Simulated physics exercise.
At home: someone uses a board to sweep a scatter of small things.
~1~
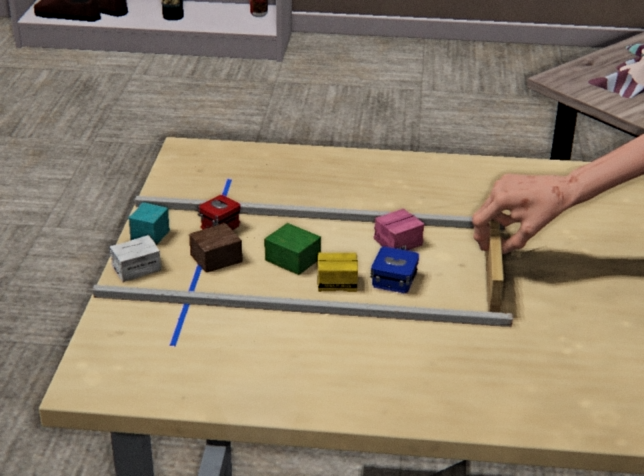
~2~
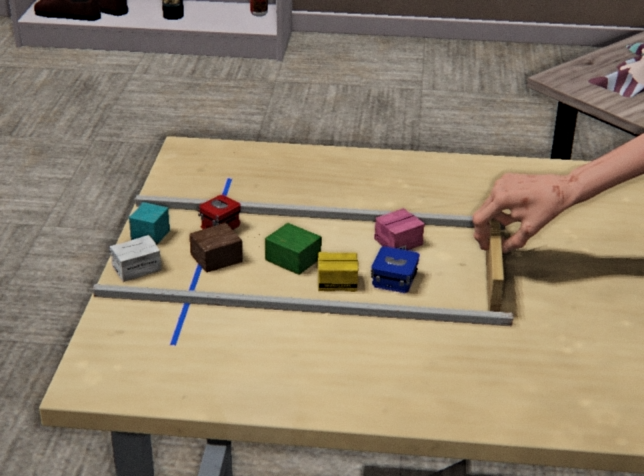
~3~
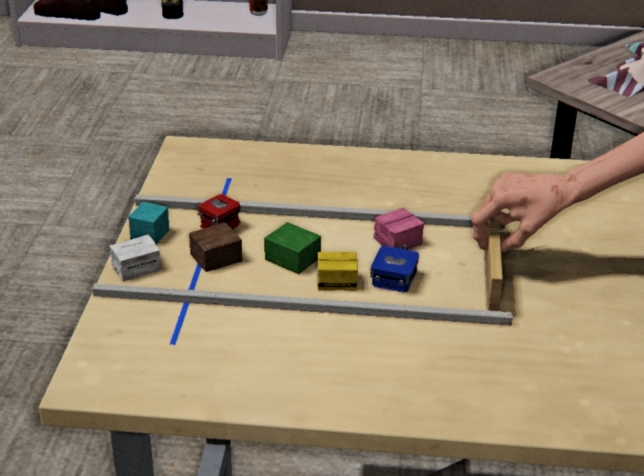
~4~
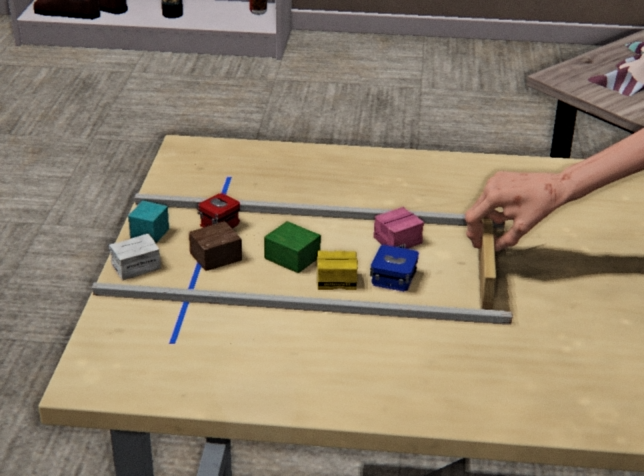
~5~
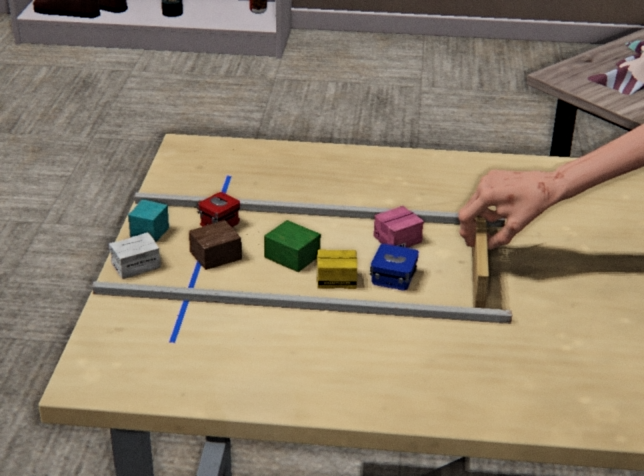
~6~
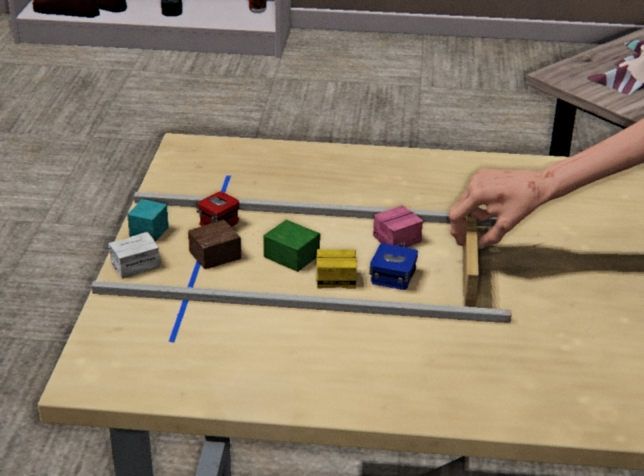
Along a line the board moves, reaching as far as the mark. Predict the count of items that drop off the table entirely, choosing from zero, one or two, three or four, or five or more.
The count is one or two.
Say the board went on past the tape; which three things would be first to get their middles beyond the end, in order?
Sequence, earliest first: The white box; the turquoise block; the brown block.
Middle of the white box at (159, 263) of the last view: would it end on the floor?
In that case it is gone.
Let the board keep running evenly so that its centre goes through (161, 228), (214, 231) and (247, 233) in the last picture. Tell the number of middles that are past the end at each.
In order, that gives 5, then 0, then 0.
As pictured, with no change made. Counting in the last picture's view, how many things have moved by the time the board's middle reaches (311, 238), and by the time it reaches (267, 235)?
So 4, and at the other place 6.
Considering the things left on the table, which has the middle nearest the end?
The turquoise block winds up nearest.
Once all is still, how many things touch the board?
3 end up touching it.
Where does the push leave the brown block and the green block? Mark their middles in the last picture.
Look around (135, 241) for the first and around (179, 229) for the second.
Early on, none off yet; turquoise block at rest near (148, 221); white box at rest near (135, 255); red case at rest near (219, 213).
Finally, the number that fall off is one or two; lost, white box.
